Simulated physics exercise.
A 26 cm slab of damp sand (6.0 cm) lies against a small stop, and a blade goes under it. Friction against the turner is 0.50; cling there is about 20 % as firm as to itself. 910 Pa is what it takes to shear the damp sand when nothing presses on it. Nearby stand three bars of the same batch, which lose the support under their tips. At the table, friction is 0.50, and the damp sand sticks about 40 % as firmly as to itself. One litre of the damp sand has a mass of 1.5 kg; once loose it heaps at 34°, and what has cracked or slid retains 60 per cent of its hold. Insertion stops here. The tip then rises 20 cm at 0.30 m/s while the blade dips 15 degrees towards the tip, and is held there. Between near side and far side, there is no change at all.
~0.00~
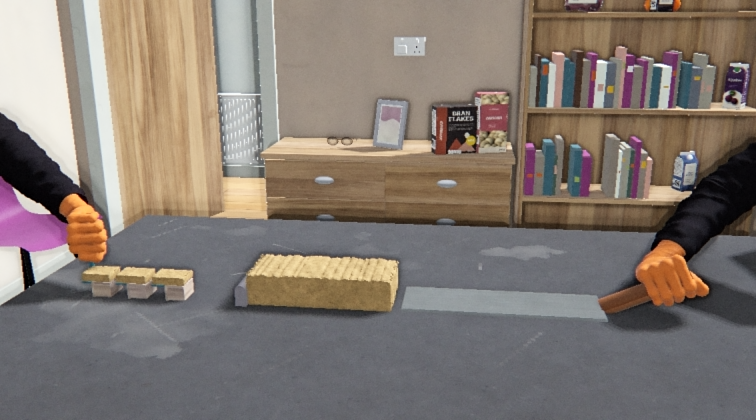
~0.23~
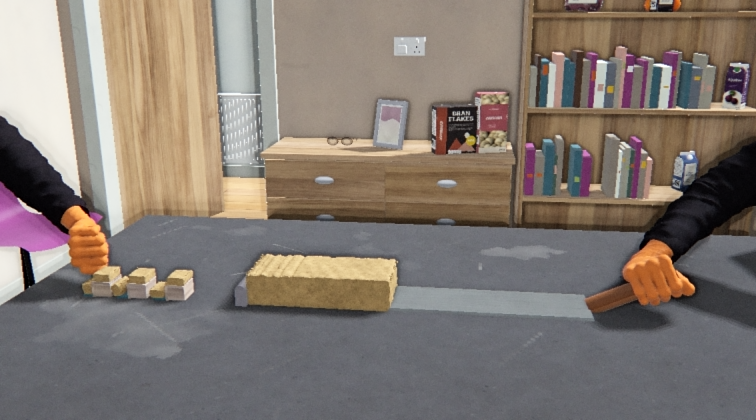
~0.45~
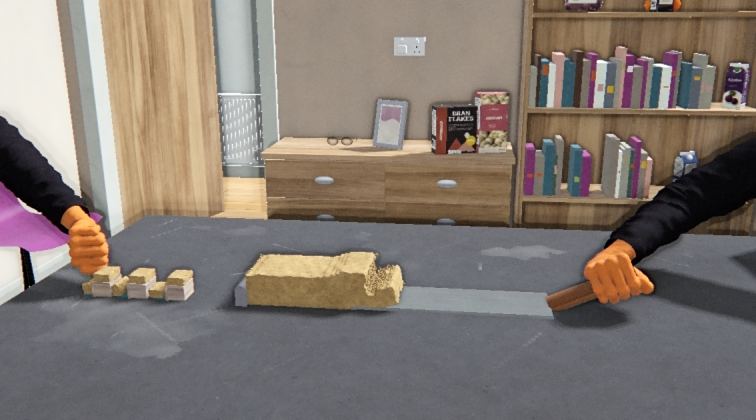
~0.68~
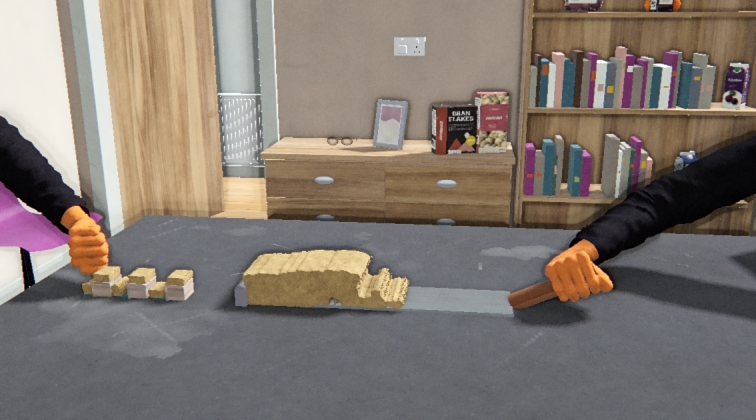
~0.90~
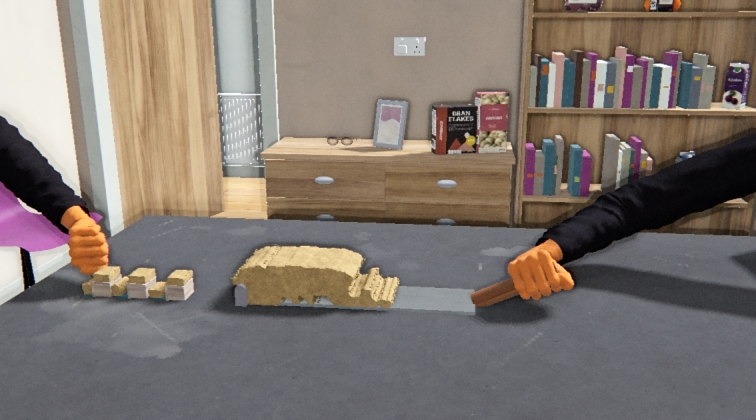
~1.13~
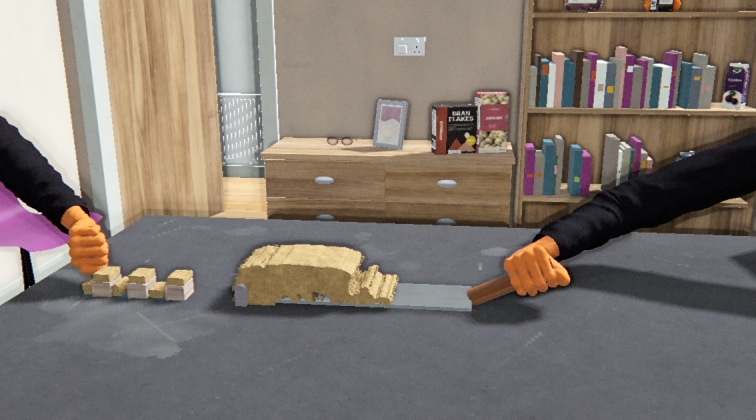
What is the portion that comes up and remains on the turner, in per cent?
Estimate: Near 70 %.
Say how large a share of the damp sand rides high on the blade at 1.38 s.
Around 25 percent at that moment.
After 1.38 s, the tip is 7.8 cm up.
After 1.67 s, the tip is 17 cm up.
After 1.96 s, the tip is 20 cm up and 70 % is riding high on the blade.
After 2.26 s, the tip is 20 cm up and 70 % is riding high on the blade.
After 2.50 s, at the end, the tip is 20 cm up and 70 % is riding high on the blade.
